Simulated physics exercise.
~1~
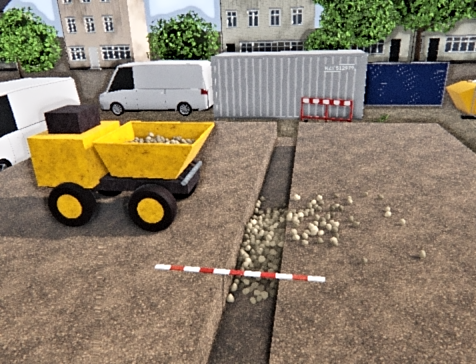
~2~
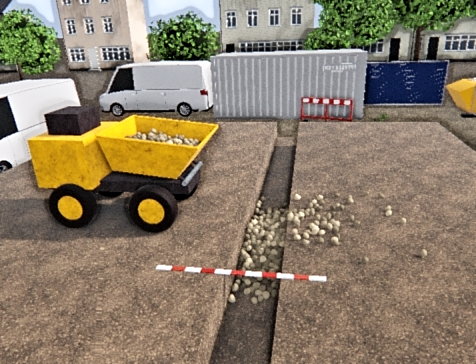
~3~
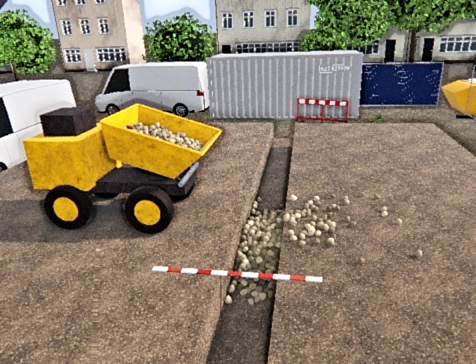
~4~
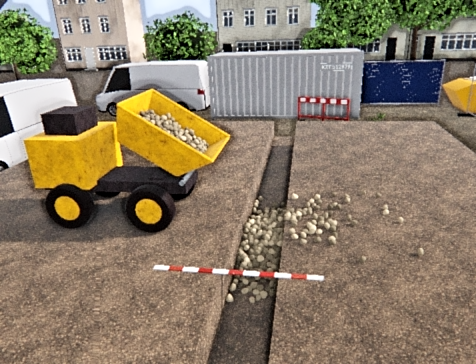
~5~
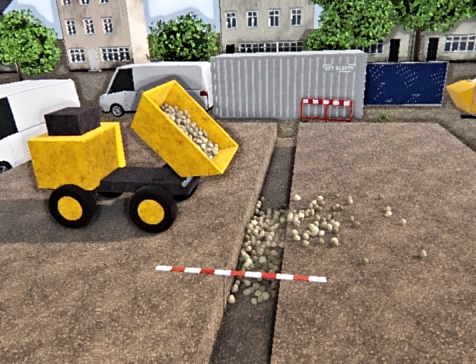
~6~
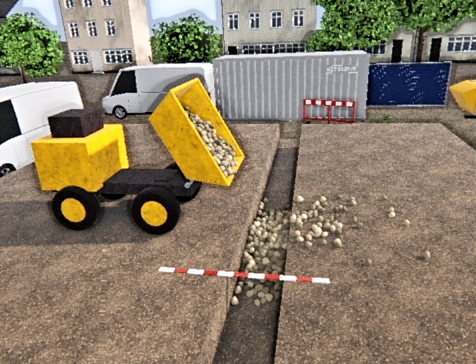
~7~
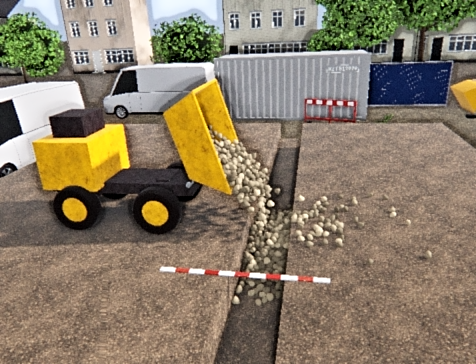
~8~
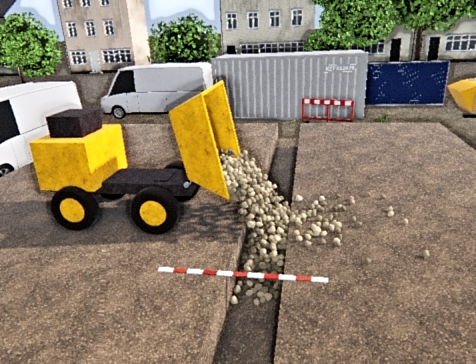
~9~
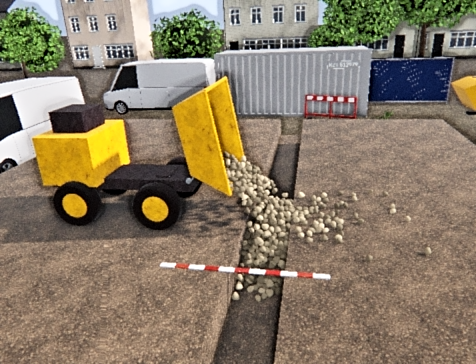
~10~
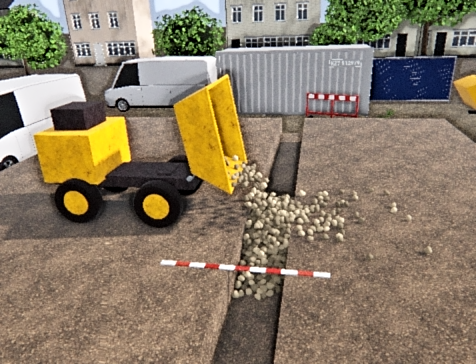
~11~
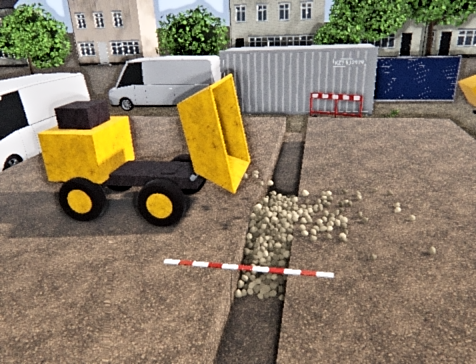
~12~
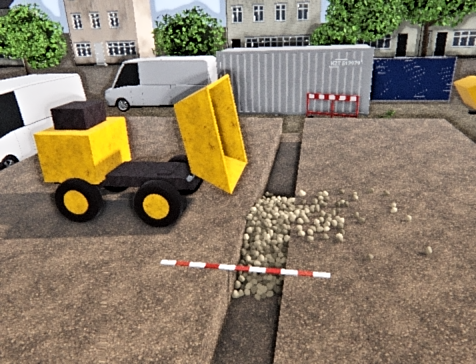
A small yellow dumper steadily tipped its body up beside a narrow trench, and its load of pale stones slid out onto those already lying there, leaving the body empty and steeply raised above a bigger heap lying mostly in the trench.
